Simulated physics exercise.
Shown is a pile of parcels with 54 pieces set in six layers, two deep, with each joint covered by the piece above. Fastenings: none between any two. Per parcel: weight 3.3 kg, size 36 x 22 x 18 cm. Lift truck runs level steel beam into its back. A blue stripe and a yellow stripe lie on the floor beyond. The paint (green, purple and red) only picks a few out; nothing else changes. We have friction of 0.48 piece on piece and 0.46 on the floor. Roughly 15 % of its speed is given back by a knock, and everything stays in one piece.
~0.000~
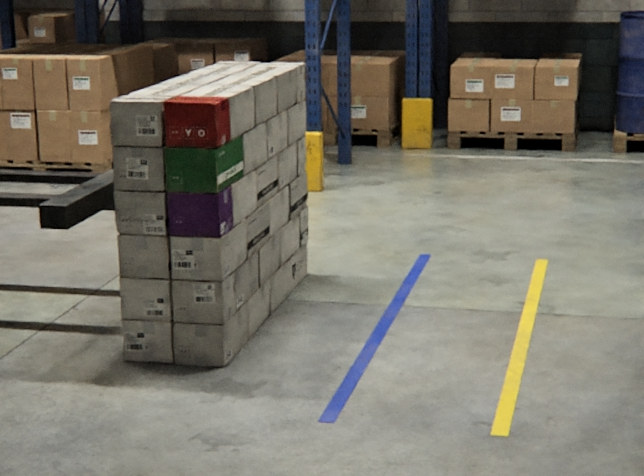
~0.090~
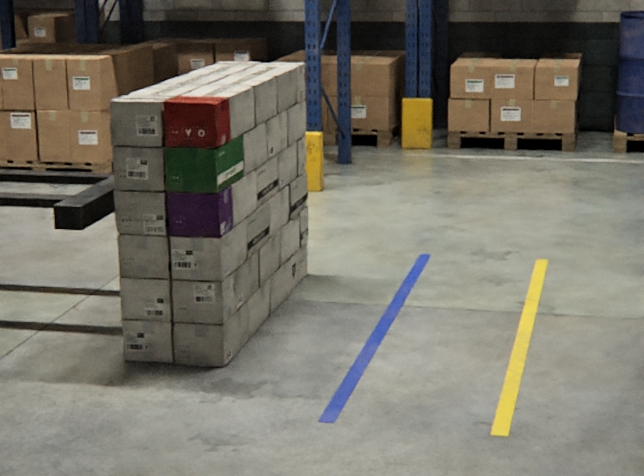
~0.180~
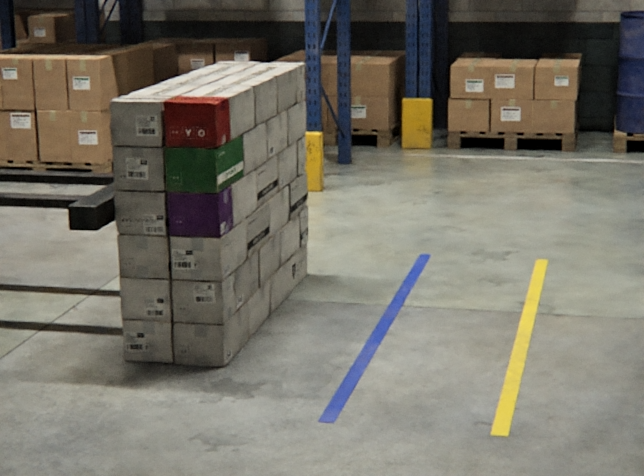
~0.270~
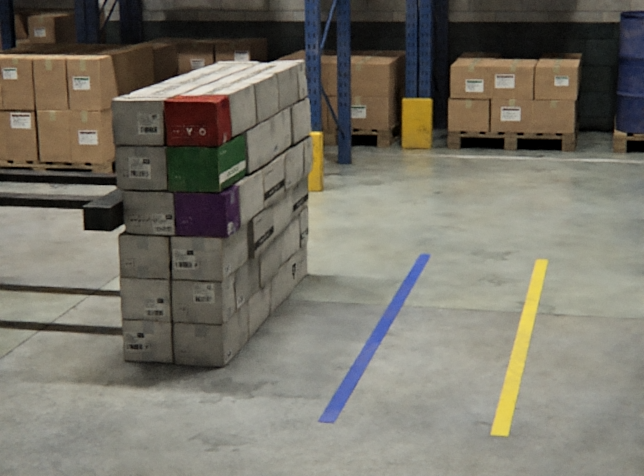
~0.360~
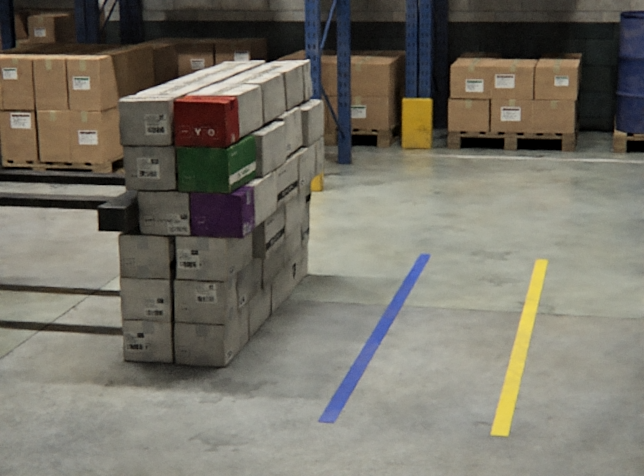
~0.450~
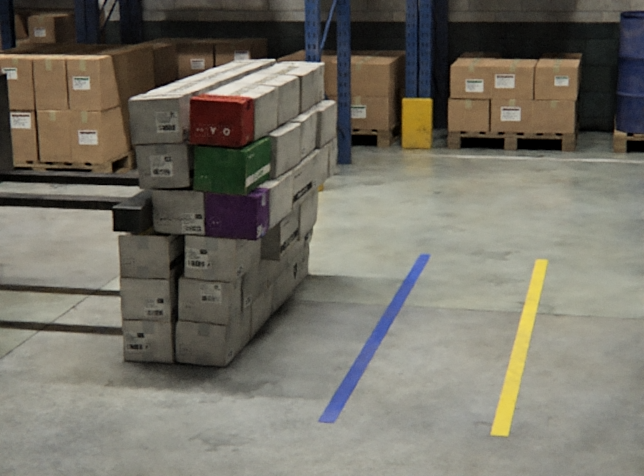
Dark beam sliding right into a stack of grey boxes, shoving the upper rows, with purple, green and red ones, rightward.
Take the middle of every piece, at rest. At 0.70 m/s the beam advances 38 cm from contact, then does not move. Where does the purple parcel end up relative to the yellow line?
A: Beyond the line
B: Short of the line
Answer: B.
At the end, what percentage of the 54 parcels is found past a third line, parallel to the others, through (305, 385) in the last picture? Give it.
Around 65 percent of them.
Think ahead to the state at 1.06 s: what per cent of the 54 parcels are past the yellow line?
By that time it is 0 percent.
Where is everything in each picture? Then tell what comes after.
In the first picture (pixels give the middle of a visible side), beam (55, 217) 15 cm from the stack; yellow line, near end, (509, 397); blue line, near end, (348, 386); purple parcel (194, 215); green parcel (191, 170); red parcel (190, 125); none has stirred.
In the second picture, beam (70, 218) 9 cm from the stack; purple parcel (194, 215).
In the third picture, beam (84, 219) 28 mm from the stack; purple parcel (194, 215).
In the fourth picture, beam (99, 219) 35 mm in; purple parcel (201, 215) 30 mm from its place; steepest lean 4°, the parcel at (303, 80); movement in 19 of them.
In the fifth picture, beam (114, 220) 10 cm in; purple parcel (216, 216) 9 cm from its place; green parcel (203, 170) 55 mm from its place; steepest lean 4°, the parcel at (309, 80); movement in 35 of them.
In the sixth picture, beam (129, 220) 16 cm in; yellow line, near end, (509, 397); blue line, near end, (348, 386); purple parcel (231, 217) 3° from how it stood; green parcel (220, 171) 4° from how it stood; red parcel (216, 123) 10 cm from its place; movement in 39 of them.
After 0.58 s, none of the 54 parcels past the yellow line, 43 disturbed; purple parcel 13° from how it stood; red parcel 13° from how it stood.
After 0.80 s, none of the 54 parcels past the yellow line, 42 disturbed; purple parcel 33° from how it stood, 11 cm lower; green parcel 37° from how it stood, 7 cm lower.
After 1.06 s, none of the 54 parcels past the yellow line, 42 disturbed; purple parcel on its side; red parcel 55° from how it stood, 55 cm lower.
After 1.58 s, 9 of the 54 parcels past the yellow line; purple parcel on its side; red parcel on its side.
In the end (3.2 s), 9 of the 54 parcels past the yellow line; purple parcel on its side; red parcel on its side; green parcel on its side. From the last view, middles, purple parcel near (413, 350).
